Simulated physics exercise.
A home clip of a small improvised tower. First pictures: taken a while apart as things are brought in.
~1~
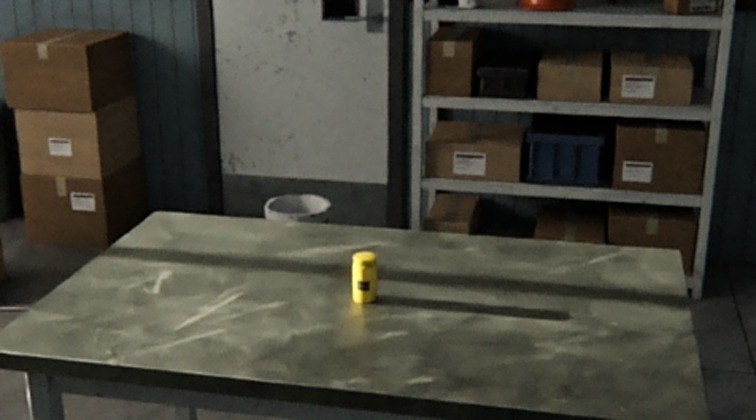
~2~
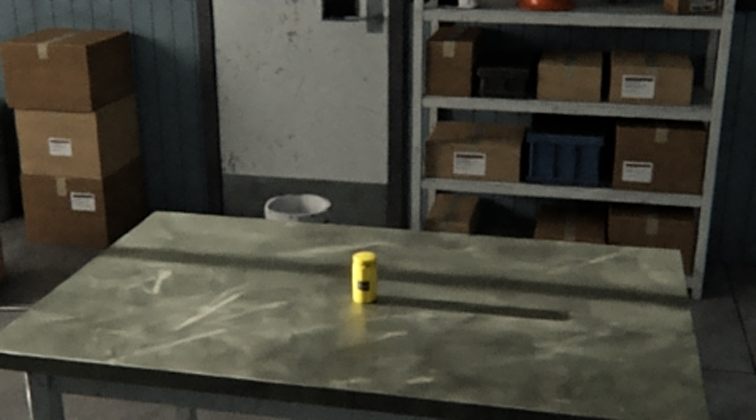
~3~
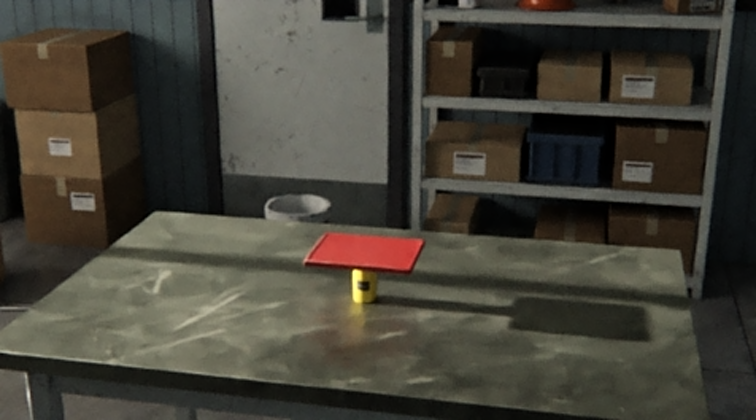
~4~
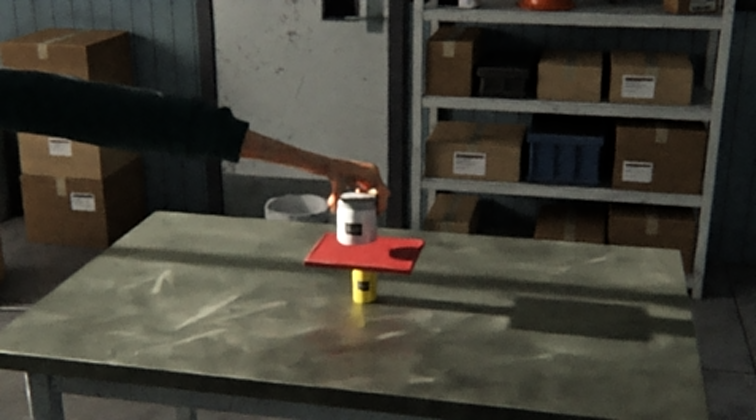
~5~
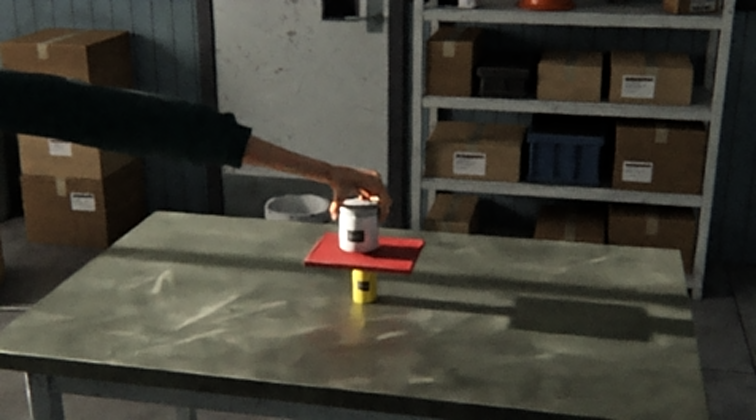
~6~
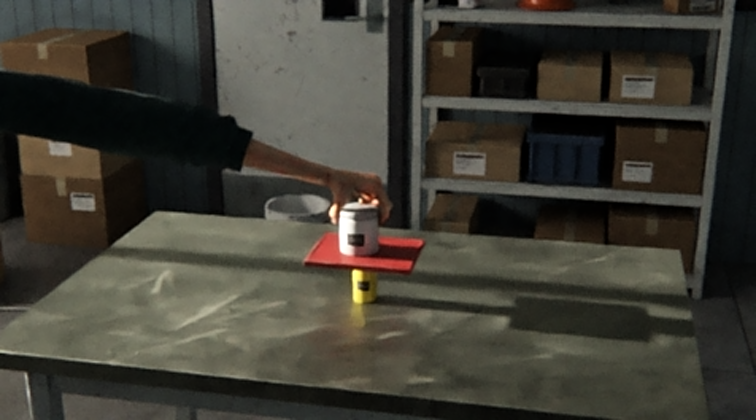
At first, a small yellow container stands alone on a scratched table in a storage room. A flat red lid then appears balanced on top of it. An arm in a dark sleeve reaches in from the left and lowers a white jar onto the lid, keeping its hand on it.
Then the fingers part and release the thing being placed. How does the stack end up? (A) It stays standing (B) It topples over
A, it stays standing.
Then, 0.20 s past the last view, nothing moves.
Then, 0.40 s past the last view, white jar resting near (360, 230).
Finally, all 3 still in place. Final places as the last picture's camera would see them, white jar near (360, 230). The stack keeps its balance.
